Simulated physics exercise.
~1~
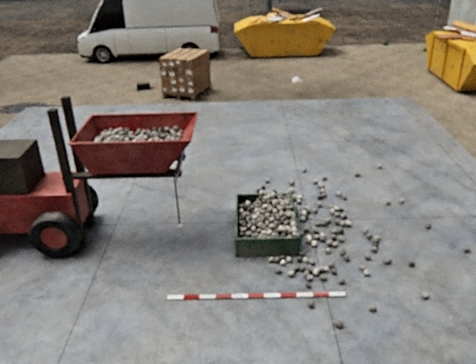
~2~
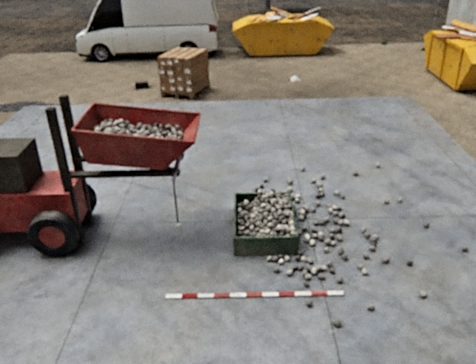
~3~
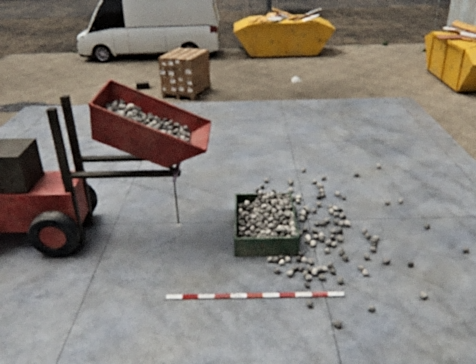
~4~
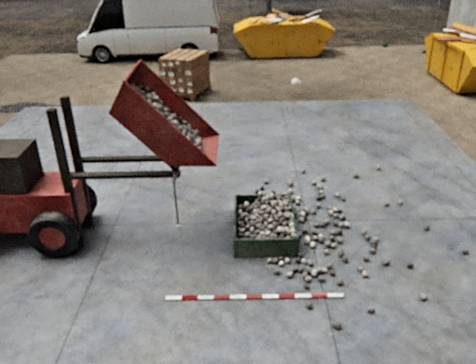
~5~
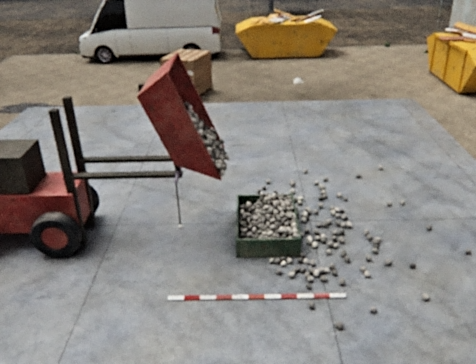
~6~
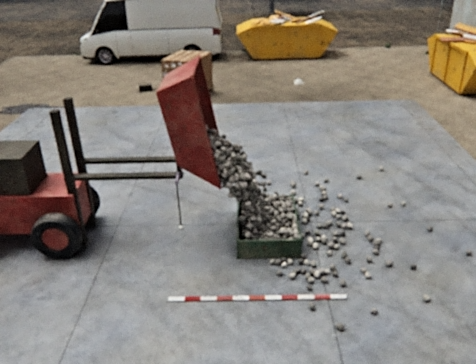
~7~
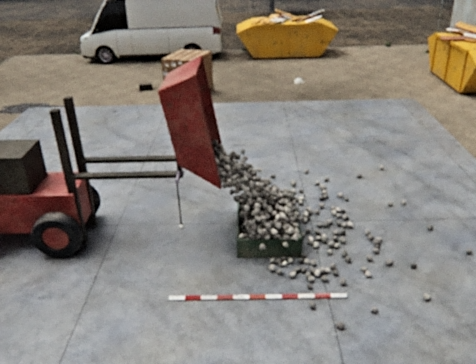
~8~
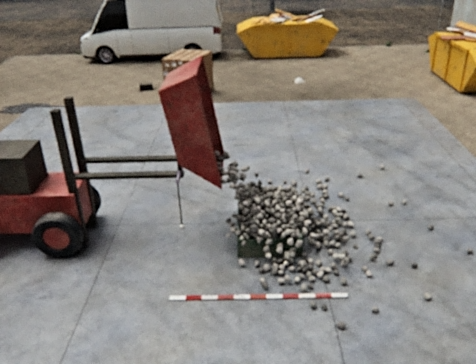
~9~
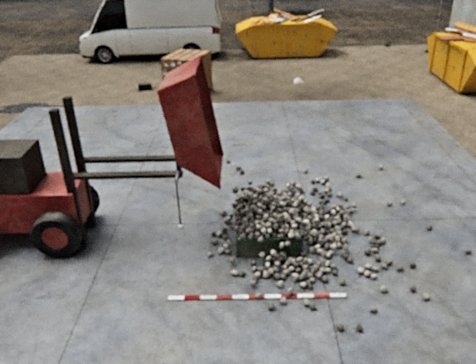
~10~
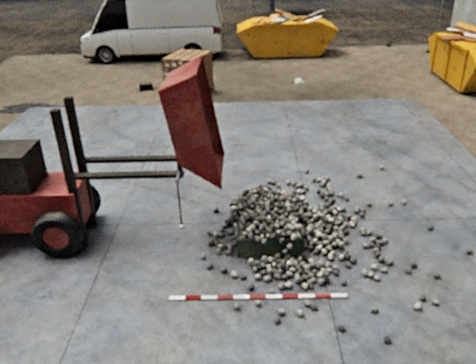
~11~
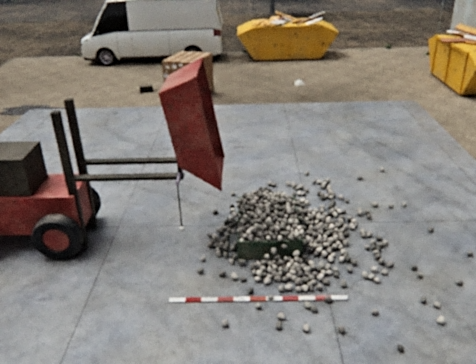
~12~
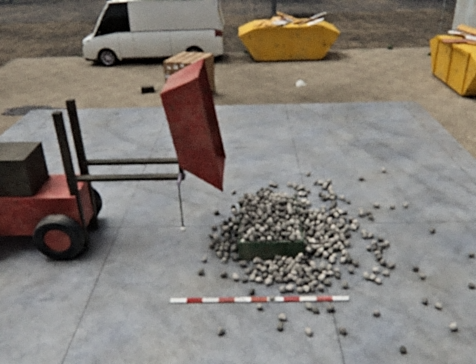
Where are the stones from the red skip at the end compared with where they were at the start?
At the start they sit in the raised red skip and in and around the green bin to its right. By the end the skip has emptied, and its stones have joined the others in a wide heap over and around the bin, lower and further right.
